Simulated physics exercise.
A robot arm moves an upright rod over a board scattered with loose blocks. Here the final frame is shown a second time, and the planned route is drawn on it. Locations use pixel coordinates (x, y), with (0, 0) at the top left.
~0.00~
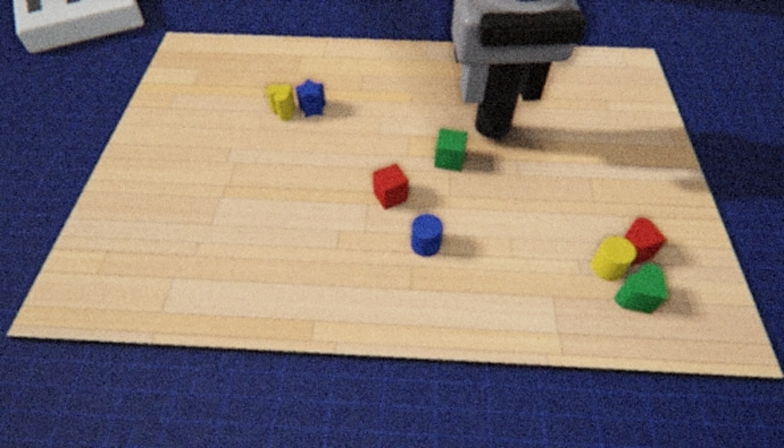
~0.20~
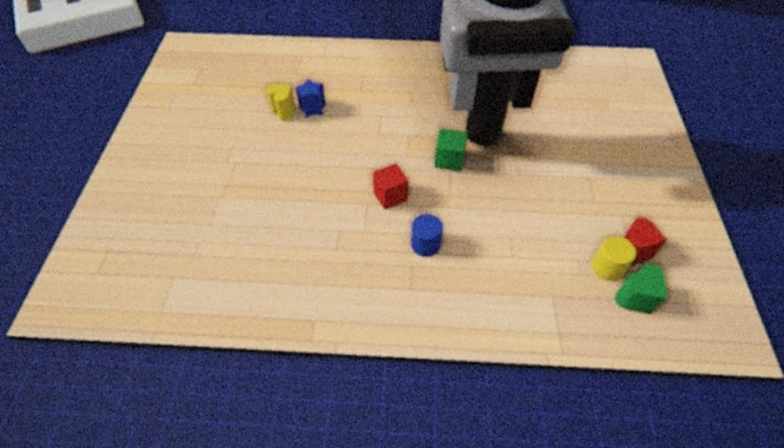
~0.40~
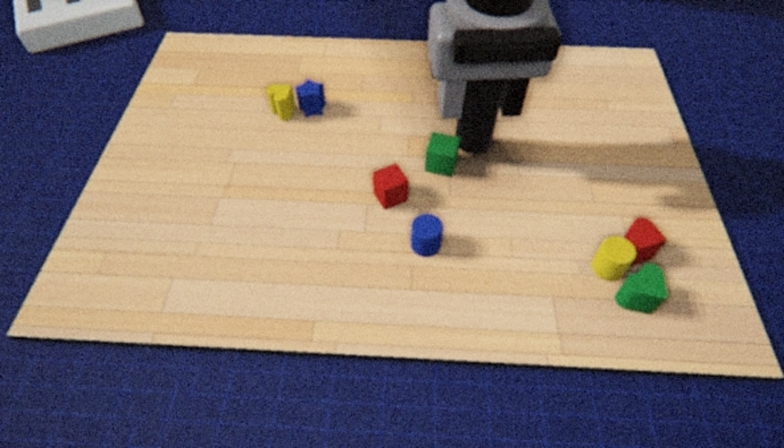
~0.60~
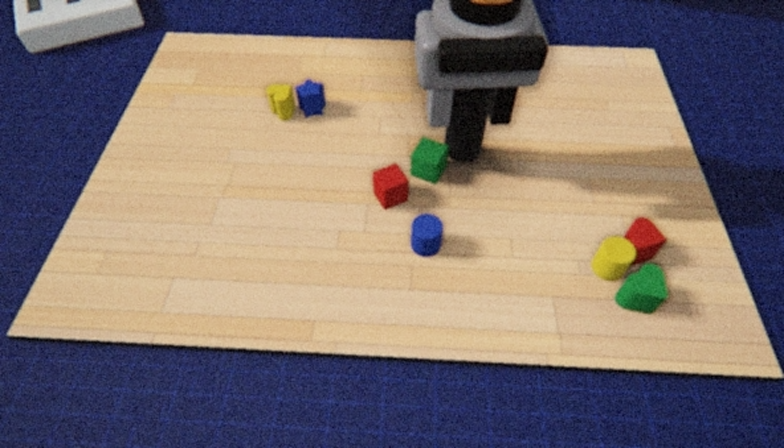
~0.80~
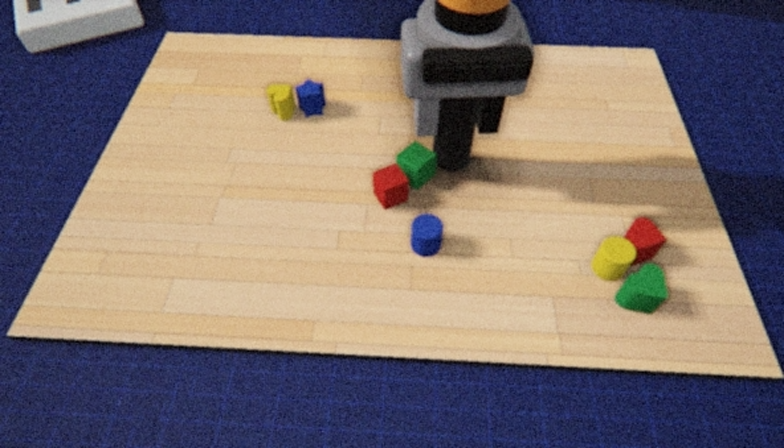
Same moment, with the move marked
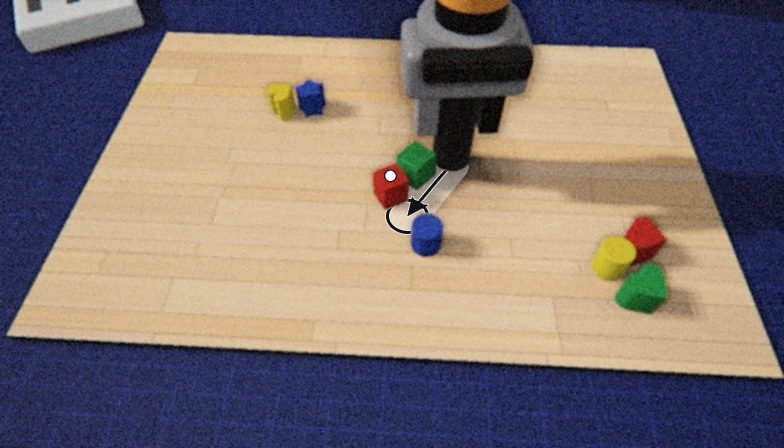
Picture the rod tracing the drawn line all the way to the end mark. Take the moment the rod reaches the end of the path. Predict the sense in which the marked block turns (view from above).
It twists anticlockwise.
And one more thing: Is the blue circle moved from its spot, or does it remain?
By the time the path is finished, it has hardly shifted at all.
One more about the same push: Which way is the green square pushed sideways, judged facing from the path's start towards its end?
It gets pushed right.
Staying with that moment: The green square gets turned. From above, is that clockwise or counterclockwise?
Clockwise, from overhead.
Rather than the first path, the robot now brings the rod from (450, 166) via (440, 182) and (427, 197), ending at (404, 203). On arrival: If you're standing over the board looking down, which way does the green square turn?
Looking down on the board, it turns clockwise.
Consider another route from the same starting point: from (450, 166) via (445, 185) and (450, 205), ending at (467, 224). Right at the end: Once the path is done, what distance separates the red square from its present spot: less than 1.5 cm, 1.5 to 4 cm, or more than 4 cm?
It travels less than 1.5 cm.
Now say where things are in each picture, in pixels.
The first picture shows rod's lower end at (493, 126); red square at (391, 176); green square at (452, 139); blue circle at (428, 225).
The second picture shows rod at (483, 133); blocks still.
The third picture shows rod at (473, 141); green square at (444, 143).
The fourth picture shows rod at (462, 149); green square at (430, 149).
The fifth picture shows rod at (451, 158); red square at (391, 176); green square at (417, 154); blue circle at (428, 225).
Drawn move, from (450, 166) directly to (408, 216); the dot is on the red square.
The first path, step by step. Halfway along, rod at (430, 182); red square at (368, 181), turned 30° anticlockwise; green square at (395, 165), turned 65° clockwise.
At the end, rod at (408, 208); red square at (368, 181), turned 30° anticlockwise; green square at (391, 165), turned 80° clockwise; blue circle still.
